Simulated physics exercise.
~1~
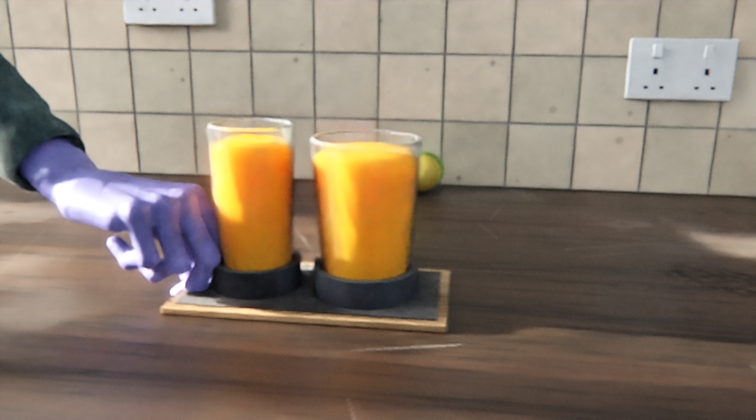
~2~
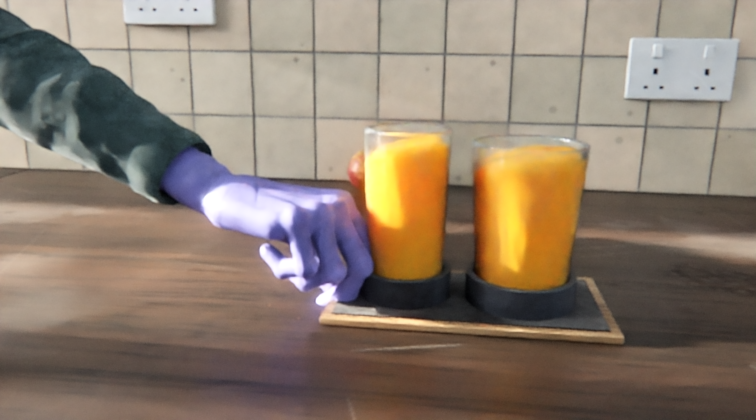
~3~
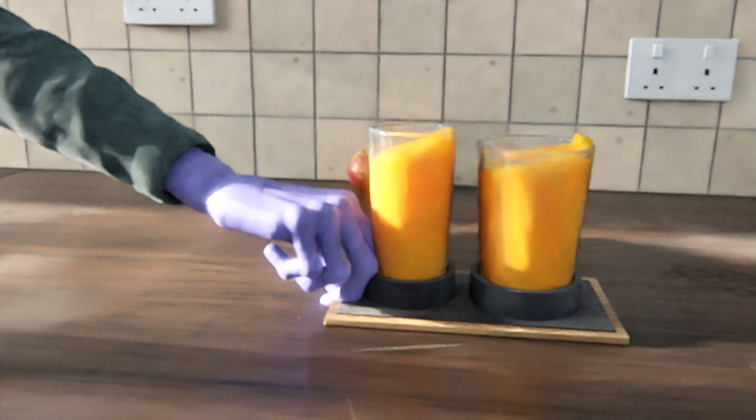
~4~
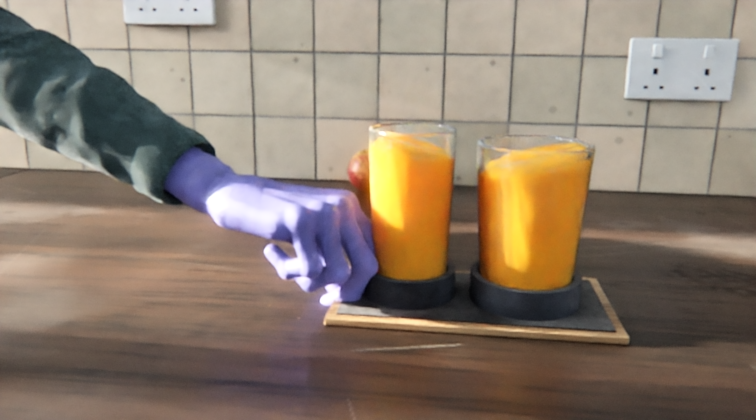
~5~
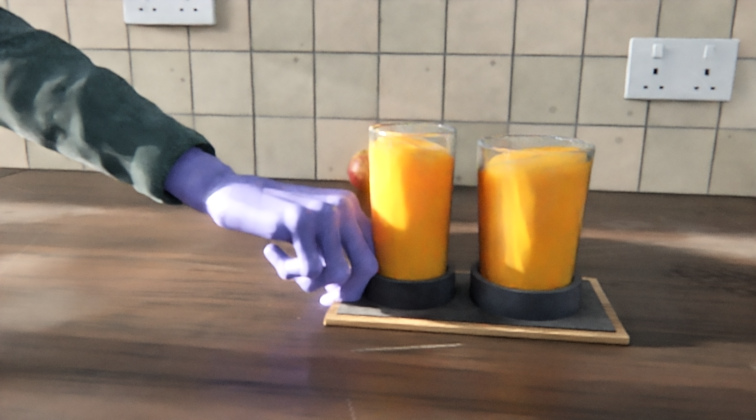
The clip opens on a wooden counter before a tiled wall, where a purple hand in a dark green sleeve holds the left end of a tray carrying a tall glass and a wider tumbler of orange juice. The hand slides the tray smoothly to the right, hiding a yellow-green fruit and revealing a reddish one behind. The tray then stops abruptly, and the juice surges up the right sides of both glasses, slopping over the tumbler's rim. The juice sways back and settles nearly level, with both glasses upright and the hand still at the tray.
